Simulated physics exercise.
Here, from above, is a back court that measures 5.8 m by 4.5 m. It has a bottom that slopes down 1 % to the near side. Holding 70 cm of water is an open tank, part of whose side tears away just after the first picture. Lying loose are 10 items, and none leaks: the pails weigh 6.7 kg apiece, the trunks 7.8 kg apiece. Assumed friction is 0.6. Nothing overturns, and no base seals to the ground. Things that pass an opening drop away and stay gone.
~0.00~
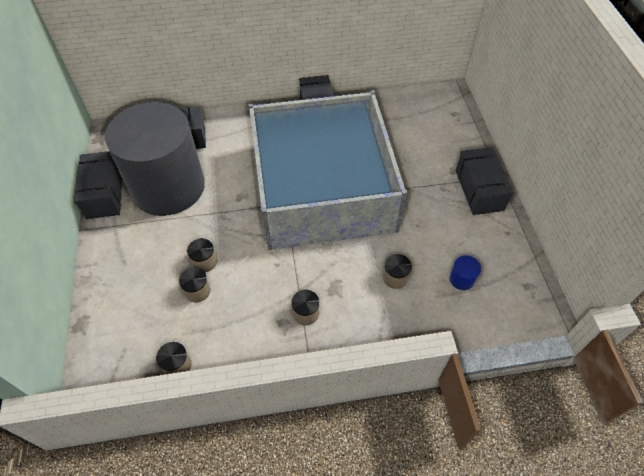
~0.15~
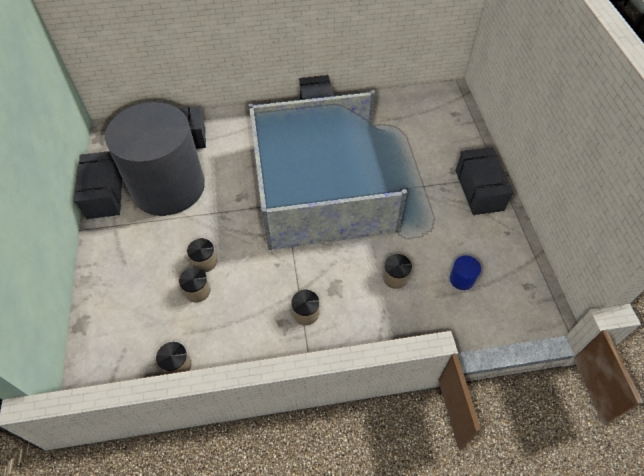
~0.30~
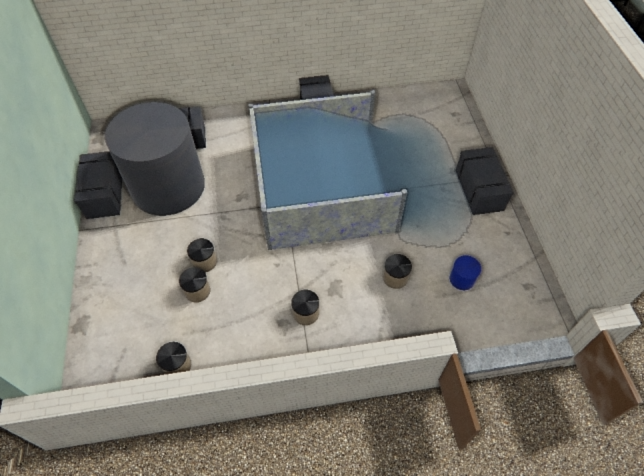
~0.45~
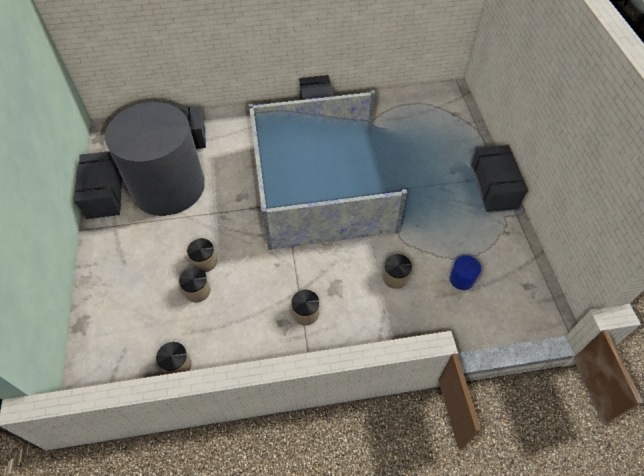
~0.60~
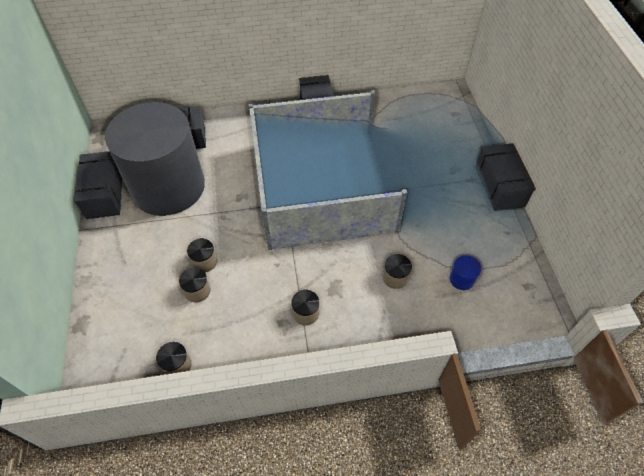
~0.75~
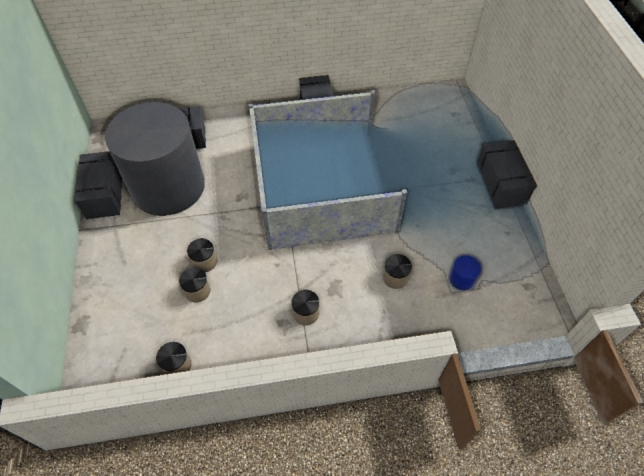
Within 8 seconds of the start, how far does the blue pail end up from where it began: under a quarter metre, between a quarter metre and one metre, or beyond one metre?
Movement: Medium.
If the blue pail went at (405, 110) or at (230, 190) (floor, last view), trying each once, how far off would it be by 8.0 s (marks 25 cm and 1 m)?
One try each gives this: It wanders off a long way, then it remains roughly in place.
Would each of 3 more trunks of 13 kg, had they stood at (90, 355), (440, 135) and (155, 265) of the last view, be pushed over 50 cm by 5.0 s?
In sequence: Stays within; goes beyond; stays within.
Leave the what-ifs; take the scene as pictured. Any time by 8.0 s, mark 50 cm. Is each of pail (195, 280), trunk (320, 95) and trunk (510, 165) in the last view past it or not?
First one stayed inside, second one went too far, third one went too far.
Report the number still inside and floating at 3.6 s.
It comes to 1 of them.
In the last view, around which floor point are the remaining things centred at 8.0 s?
It works out to somewhere near (236, 265) on the floor.
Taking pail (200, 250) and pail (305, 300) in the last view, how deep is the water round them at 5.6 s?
Some 1 cm at the first, some 2 cm at the second.
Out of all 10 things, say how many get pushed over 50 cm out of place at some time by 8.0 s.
The tally stands at 5.
After 1.6 s the blue pail is near (468, 267), 0.0 m from its start, aground; 0 of 10 are out; 1 afloat.
After 3.6 s the blue pail is near (429, 295), 0.6 m from its start, aground; 1 of 10 are out; 1 afloat.
After 5.6 s the blue pail is near (426, 301), 0.7 m from its start, aground; 1 of 10 are out; 2 afloat.
After 8.0 s the blue pail is near (426, 301), 0.7 m from its start, aground; 1 of 10 are out; 3 afloat.
